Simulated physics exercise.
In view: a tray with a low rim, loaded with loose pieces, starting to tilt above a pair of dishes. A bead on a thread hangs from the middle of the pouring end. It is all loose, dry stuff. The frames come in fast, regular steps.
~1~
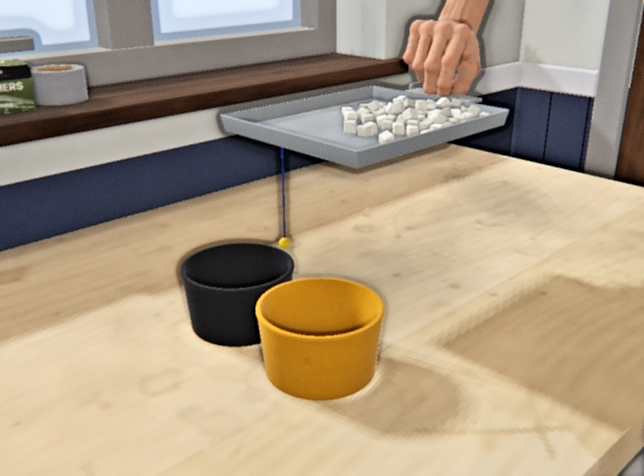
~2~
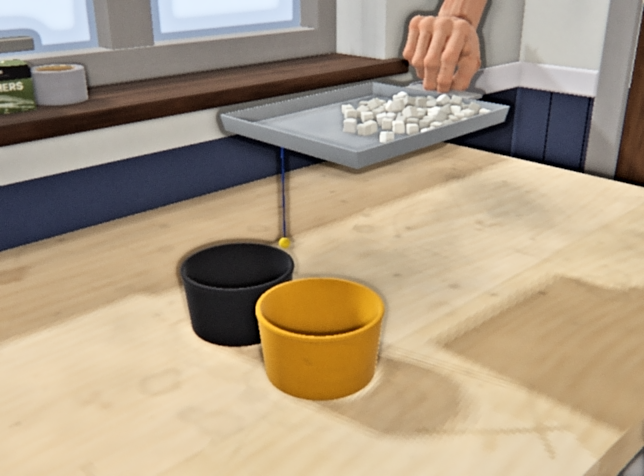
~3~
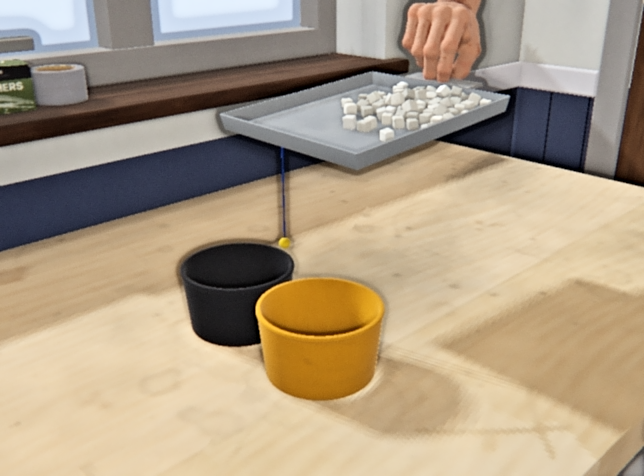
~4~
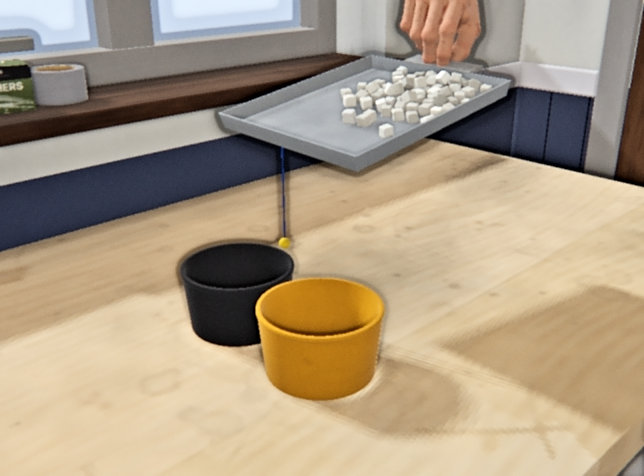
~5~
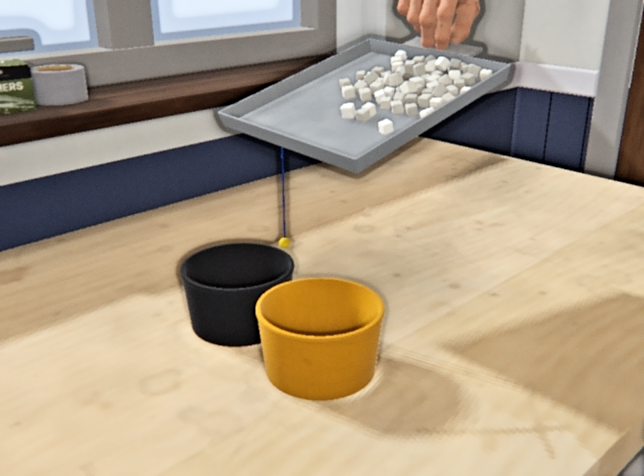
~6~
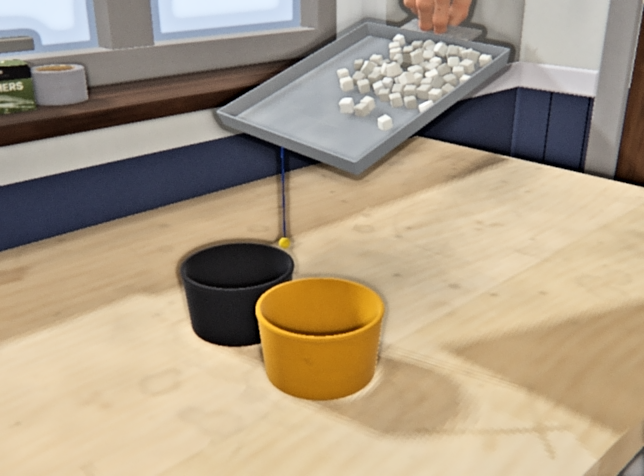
We see a hand holding a grey tray of white cubes above a black dish and a yellow dish on a wooden table; the tray stays level at first, then its far side rises steadily, tilting it toward the dishes.
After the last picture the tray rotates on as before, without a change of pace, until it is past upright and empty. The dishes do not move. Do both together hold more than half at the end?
Caught overall: Over half.
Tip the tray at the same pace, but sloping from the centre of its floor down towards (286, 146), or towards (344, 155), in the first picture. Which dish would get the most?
First left, then the right one.
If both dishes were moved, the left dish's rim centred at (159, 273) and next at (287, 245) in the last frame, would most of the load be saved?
The first try: Below a half. The second: Not half.
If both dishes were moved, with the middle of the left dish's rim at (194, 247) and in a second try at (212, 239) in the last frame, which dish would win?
The first try: The right-hand dish. The second: The dish on the right.
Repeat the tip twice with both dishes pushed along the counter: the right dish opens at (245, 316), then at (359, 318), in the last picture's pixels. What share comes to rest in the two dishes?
First some 30, then 70 per cent.
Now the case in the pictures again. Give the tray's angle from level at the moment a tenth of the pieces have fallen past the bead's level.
Roughly 70°.
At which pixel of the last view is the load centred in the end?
Around (306, 353).
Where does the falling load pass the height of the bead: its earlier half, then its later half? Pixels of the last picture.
The first part at (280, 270); the rest at (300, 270).
Just after the last frame, tray tipped steeply; almost all on the tray; about a tenth in the air.
A moment on, tray tipped past a quarter turn; roughly two thirds on the tray; about a tenth in the right dish; about a tenth in the left dish; about a tenth outside both; just a few in the air.
Further on, tray tipped past a quarter turn; roughly two thirds in the right dish; roughly a quarter in the left dish; about a tenth outside both.
When it is over, tray tipped past a quarter turn; roughly two thirds in the right dish; roughly a quarter in the left dish; about a tenth outside both.
